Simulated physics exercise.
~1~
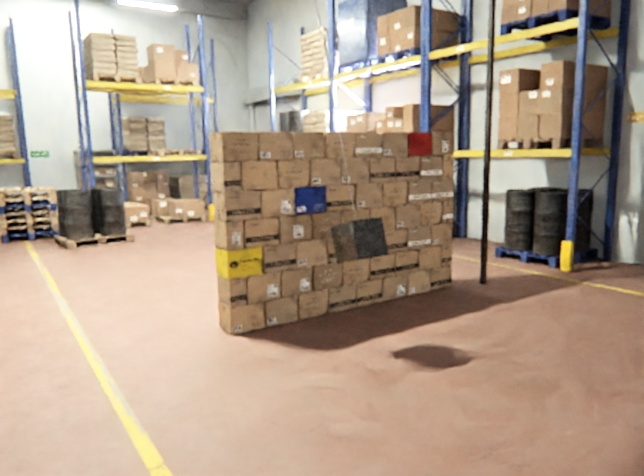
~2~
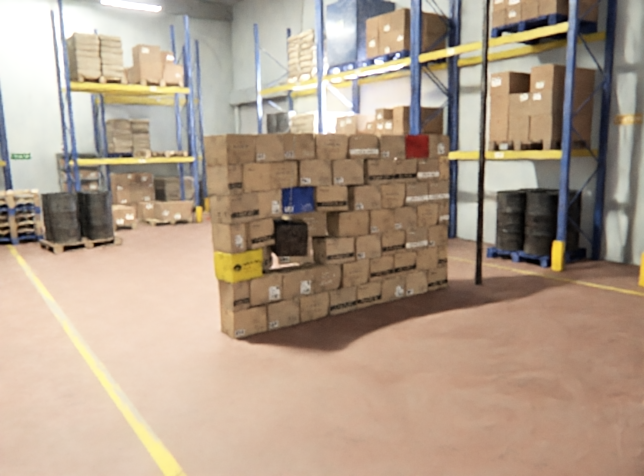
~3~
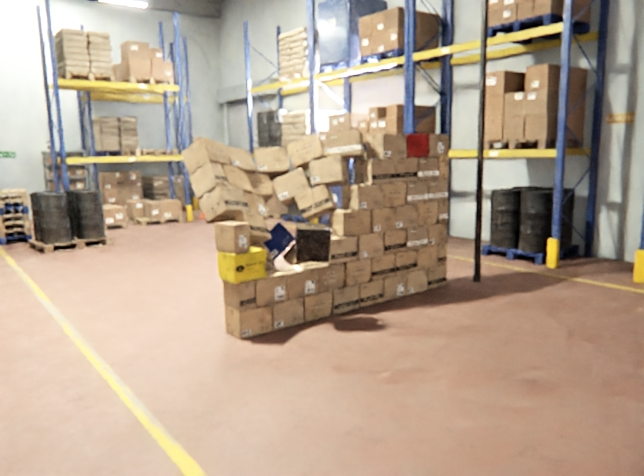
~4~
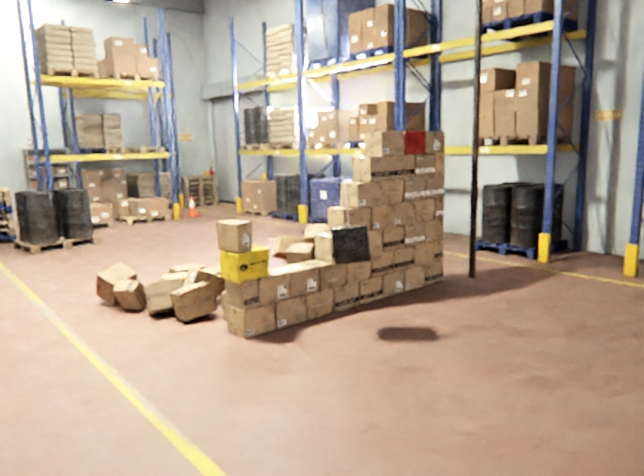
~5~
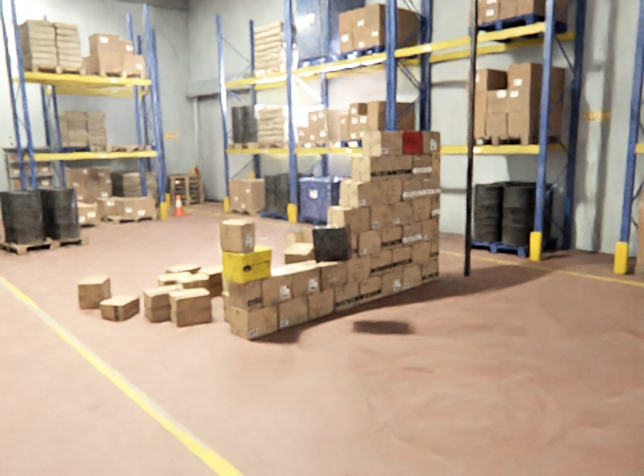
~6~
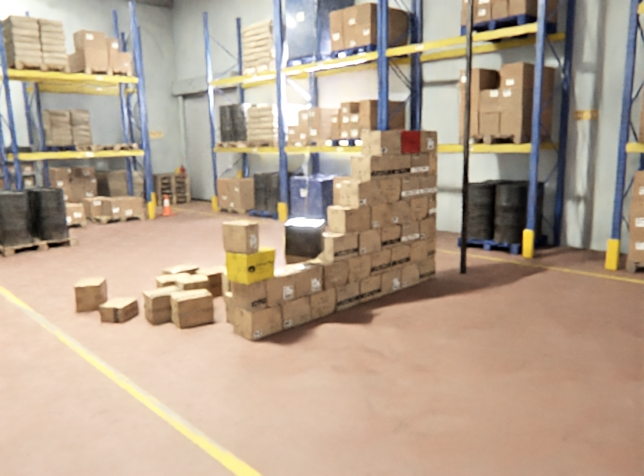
A warehouse with tall blue and yellow racks is seen from floor level at a slight angle, the view drifting slowly sideways. On the reddish floor stands a wall of brown cartons, with a blue one at upper left, a yellow one at the left edge and a red one at top right. A dark block swings into the wall, opening a gap beneath the blue carton. The upper left part tilts, caves in and tumbles, taking the blue carton down out of sight. Cartons lie scattered at left while the block keeps swinging beside the stepped remainder, yellow and red still in place.
